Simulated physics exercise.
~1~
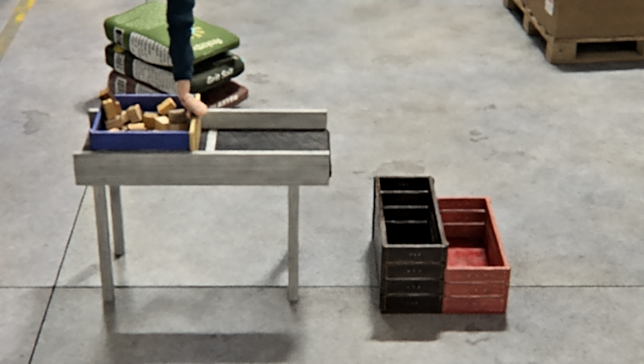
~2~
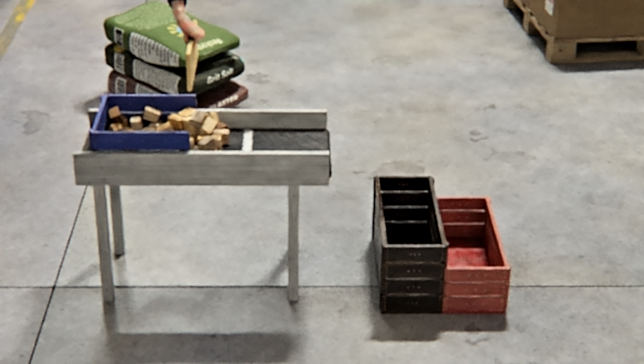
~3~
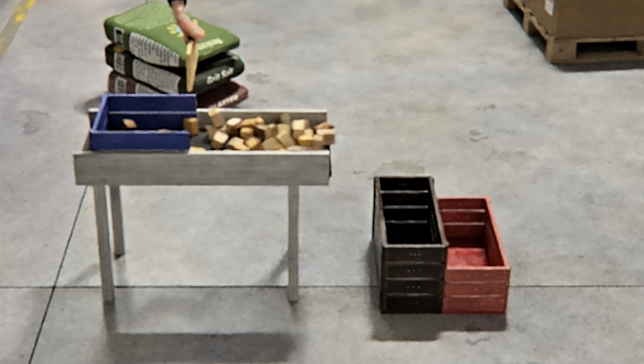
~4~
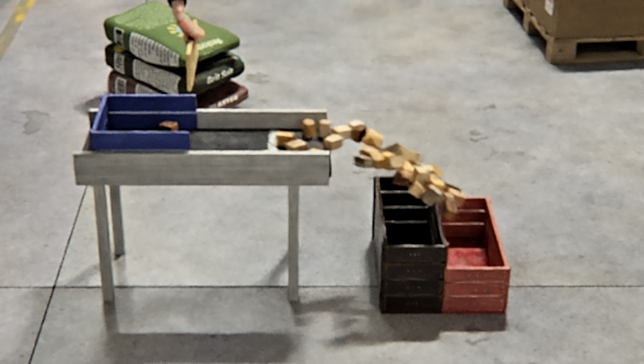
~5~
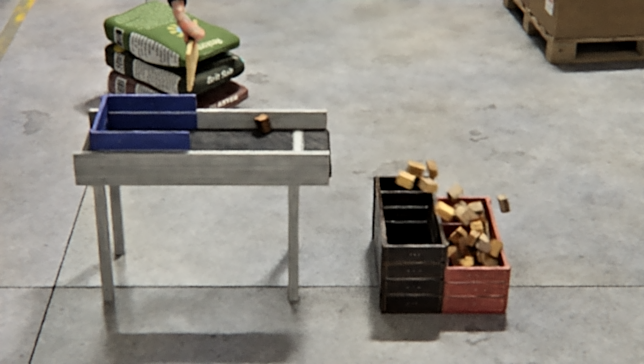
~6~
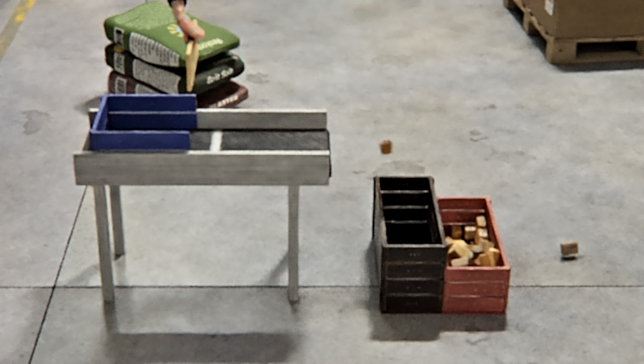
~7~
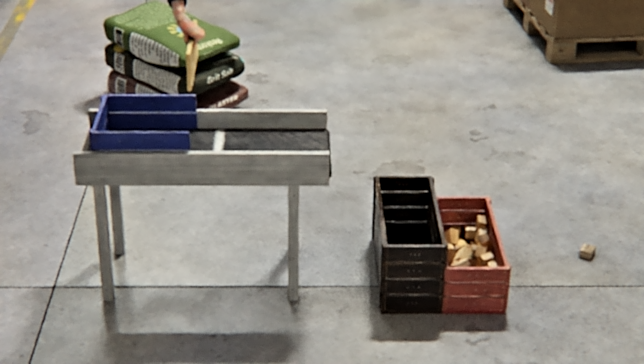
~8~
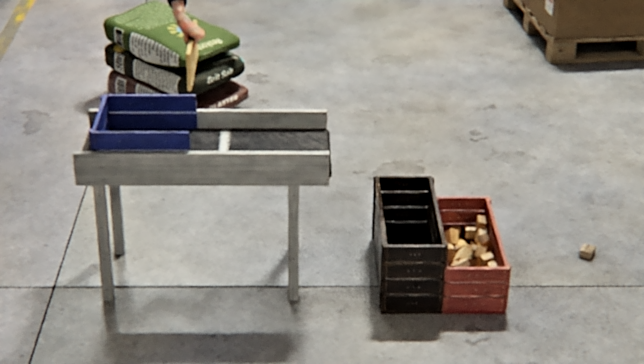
To begin with, small wooden blocks fill a blue pen at the left of a raised metal-framed belt, while a hand holds the gate at its right side. The hand lifts the gate clear, and the blocks spread out to the right along the moving belt. They stream off the end in a loose arc, passing over the dark tub and dropping into the red box beyond it, with a straggler following behind. One block lands on the floor to the right and tumbles a little farther. Finally, the pile rests in the red box, the dark tub holds none, and a single block lies still on the concrete.
